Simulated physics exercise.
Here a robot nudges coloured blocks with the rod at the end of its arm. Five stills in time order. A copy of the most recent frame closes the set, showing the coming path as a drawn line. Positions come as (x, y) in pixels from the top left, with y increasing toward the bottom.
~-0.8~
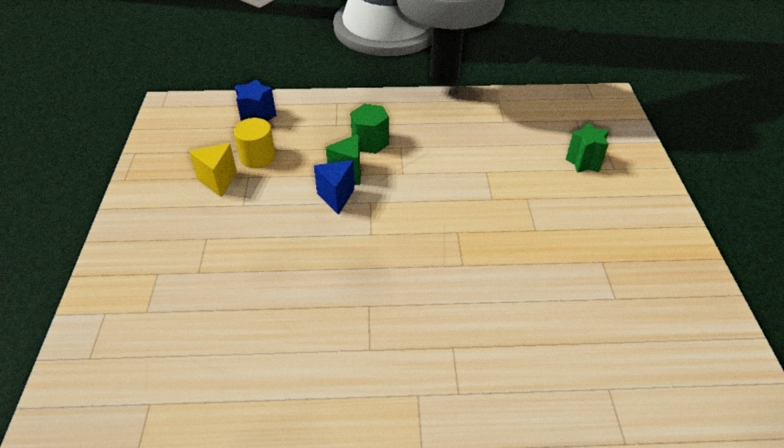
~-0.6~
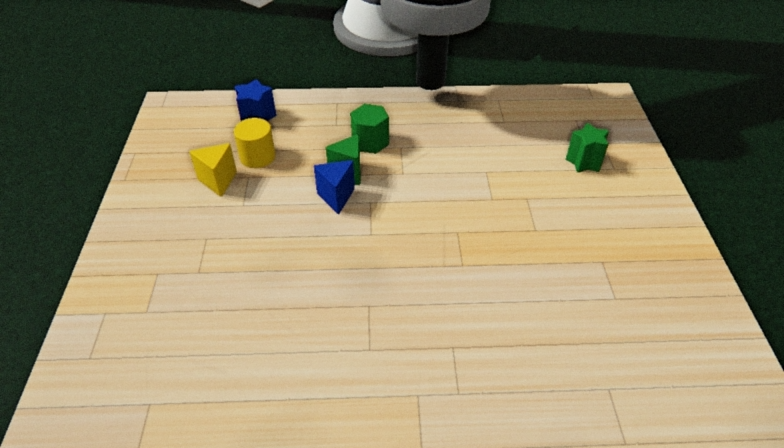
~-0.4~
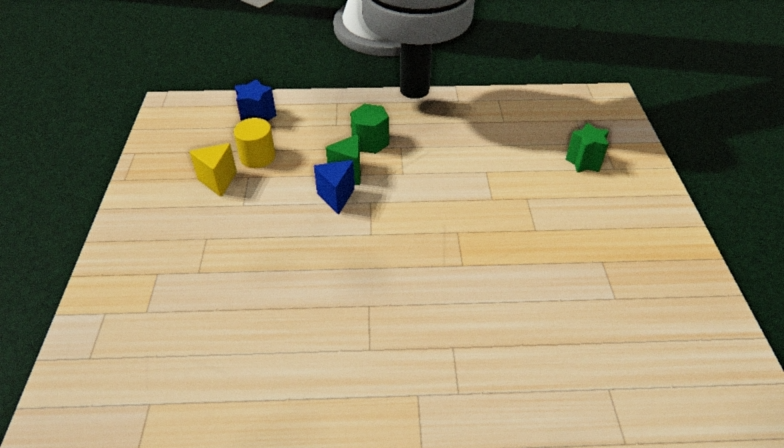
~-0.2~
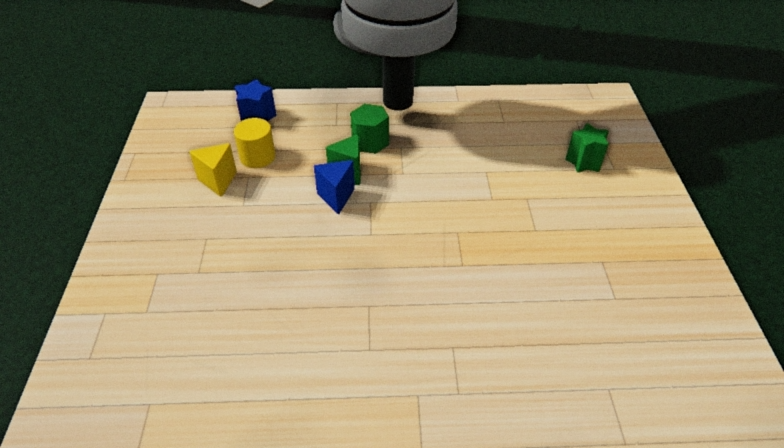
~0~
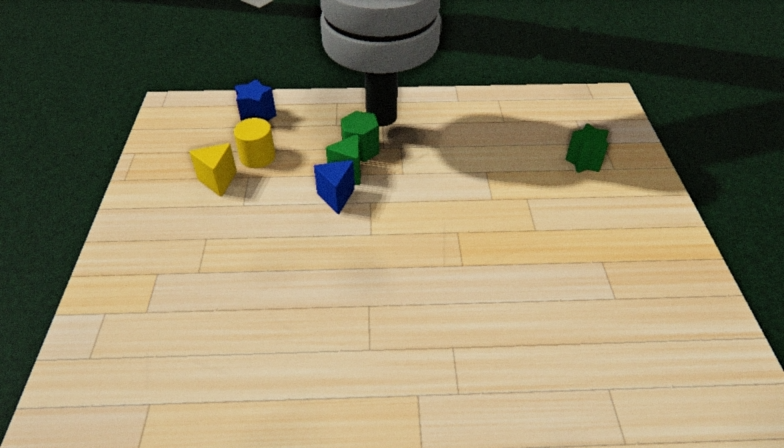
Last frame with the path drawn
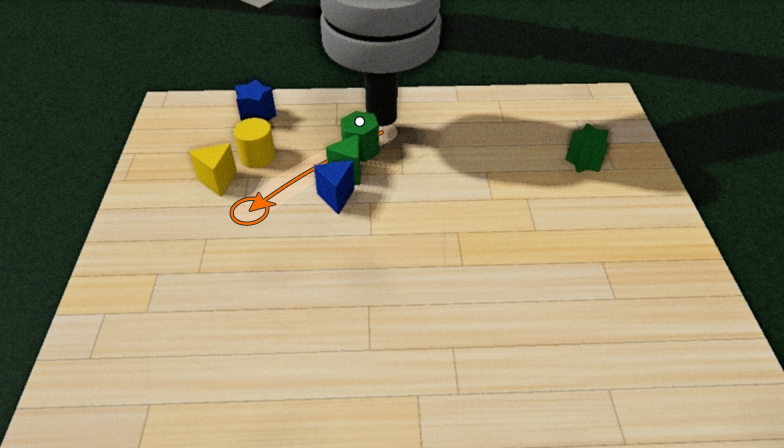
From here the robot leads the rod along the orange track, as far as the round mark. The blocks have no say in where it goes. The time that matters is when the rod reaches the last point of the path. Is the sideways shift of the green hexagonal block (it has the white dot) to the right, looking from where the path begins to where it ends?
I'd say yes.
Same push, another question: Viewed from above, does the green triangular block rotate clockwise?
No, I don't think so.
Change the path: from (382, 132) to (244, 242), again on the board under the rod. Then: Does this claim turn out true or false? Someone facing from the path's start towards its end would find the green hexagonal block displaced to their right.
That is true.
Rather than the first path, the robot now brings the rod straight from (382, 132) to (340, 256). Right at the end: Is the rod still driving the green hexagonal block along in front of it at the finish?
It seems not.
The line goes from (382, 132) through (317, 167) to (250, 211); the dot is on the green hexagonal block.
On the path given first. One third of the way, rod (338, 140); blue triangular block (334, 182), turned 30° anticlockwise; green triangular block (318, 167), turned 80° anticlockwise; green hexagonal block (310, 144), turned 15° clockwise.
Two thirds of the way, rod (292, 166); blue triangular block (335, 183), turned 35° anticlockwise; green triangular block (304, 172); green hexagonal block (257, 167), turned 30° clockwise.
At the end, rod (246, 196); yellow triangular block unmoved; blue triangular block (335, 183), turned 35° anticlockwise; green triangular block (304, 172), turned 125° anticlockwise; green hexagonal block (203, 192), turned 65° clockwise.
